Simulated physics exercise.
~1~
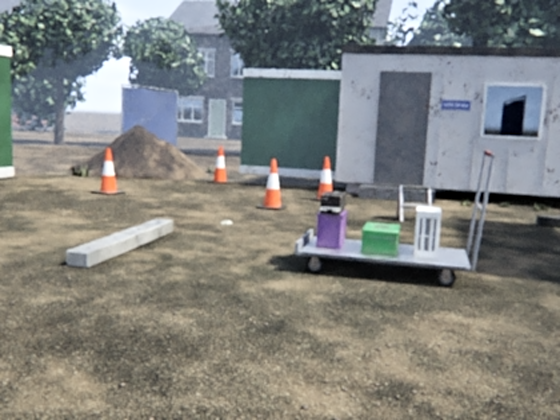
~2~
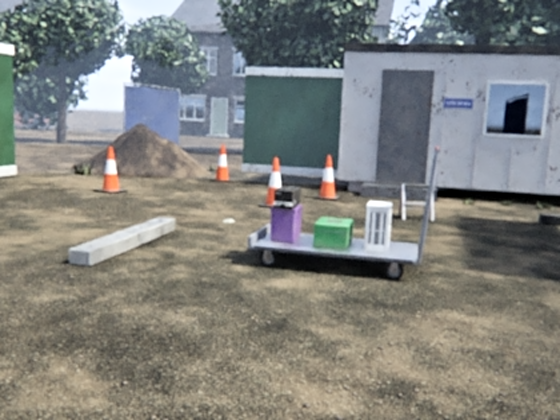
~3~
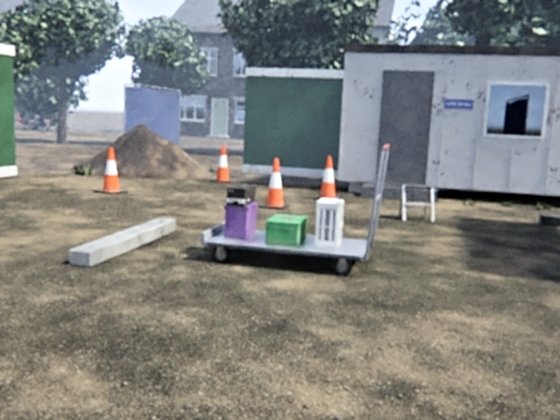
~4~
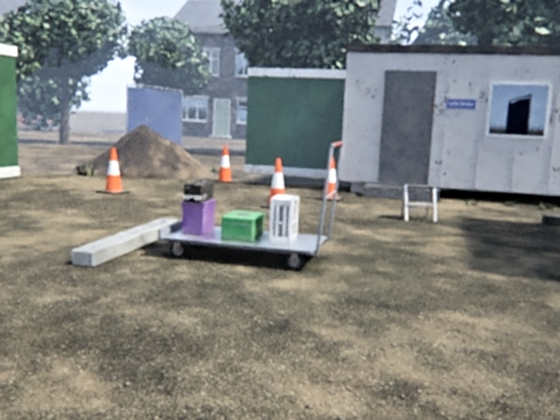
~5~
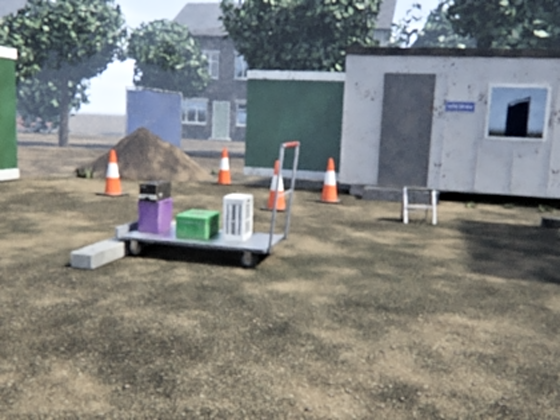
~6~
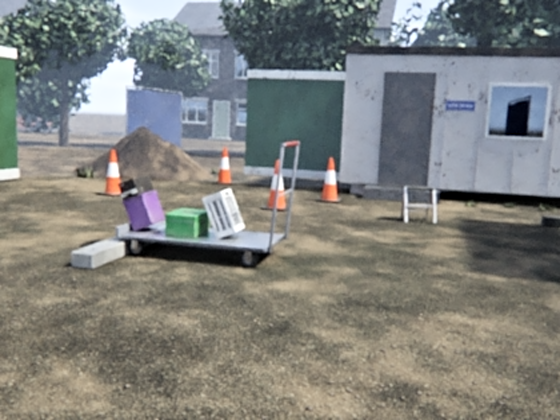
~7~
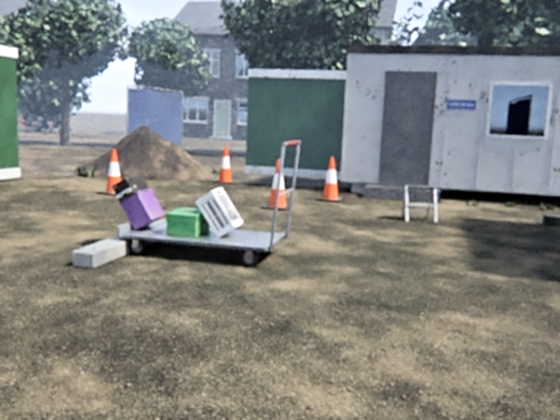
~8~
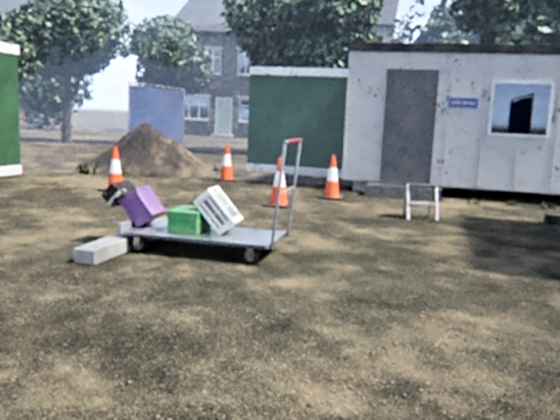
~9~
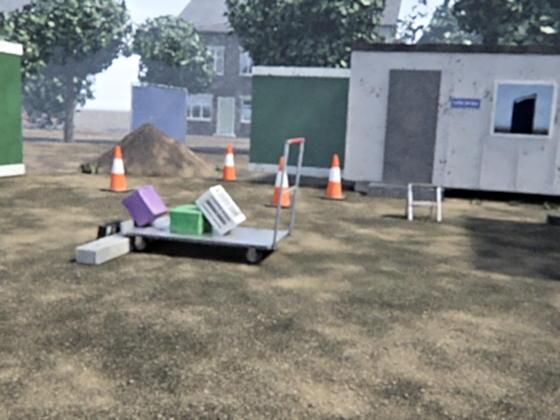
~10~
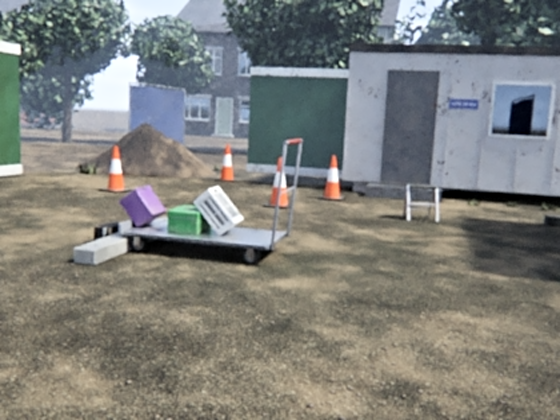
A loaded trolley rolls left into a kerb, tipping its load and dropping a black box.
